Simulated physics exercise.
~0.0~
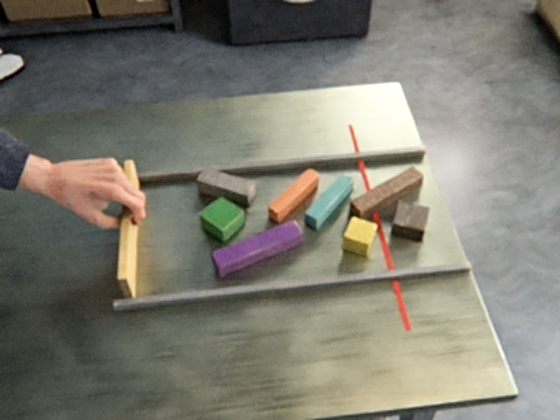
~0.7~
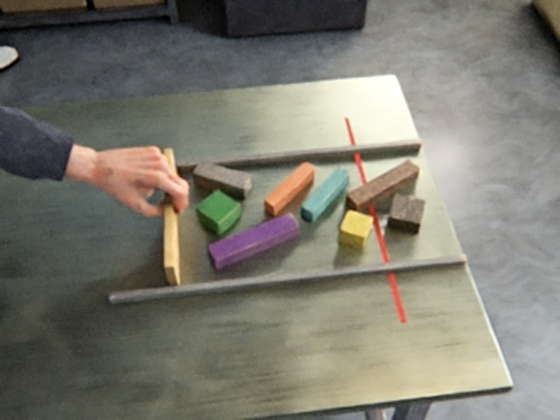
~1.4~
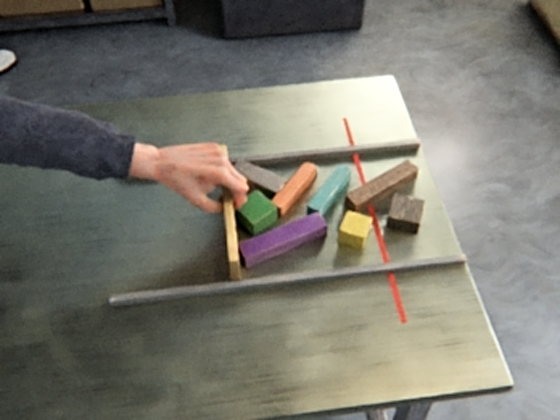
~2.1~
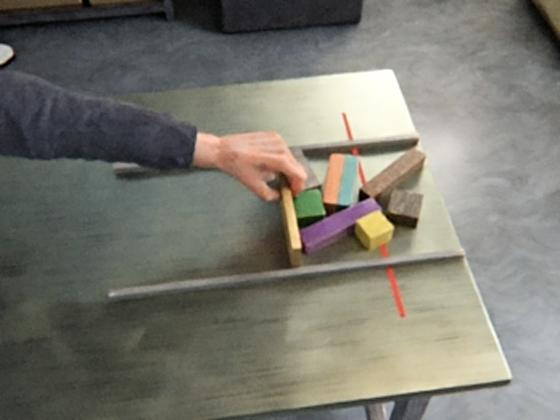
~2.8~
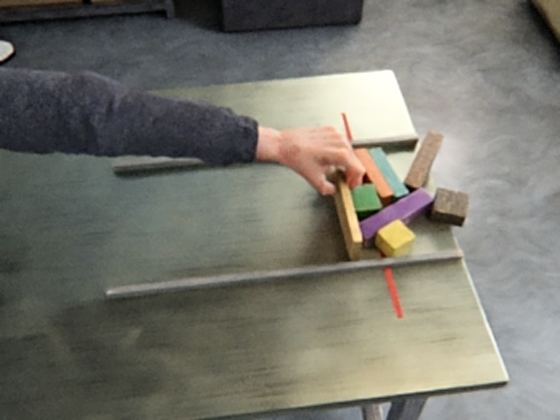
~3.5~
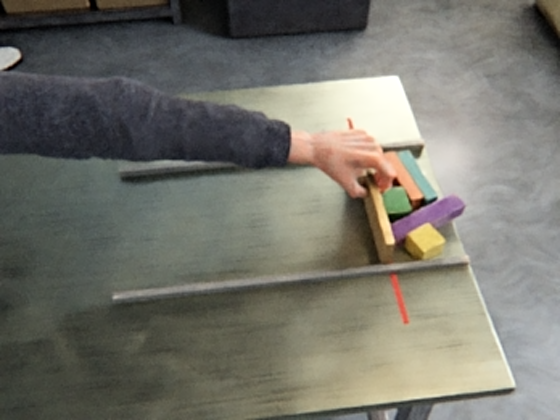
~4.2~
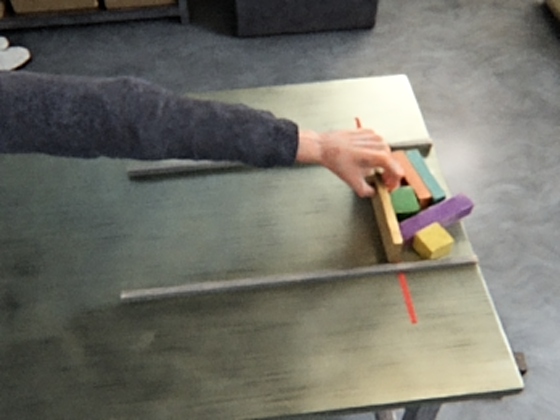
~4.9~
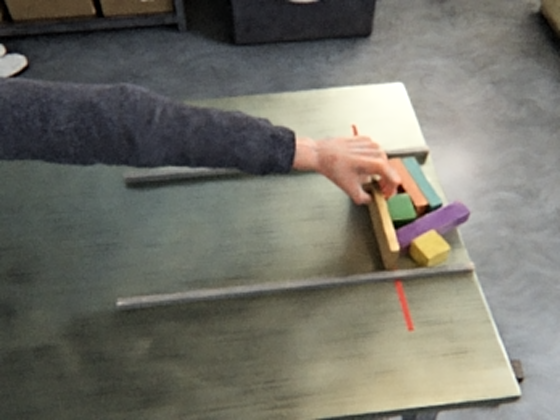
A hand slides an upright wooden board rightward between two rails on a table, gathering the colored blocks and pushing them past a red tape line. The brown bar and the dark block drop off the right edge, and the board stops with the purple bar jutting over the edge.
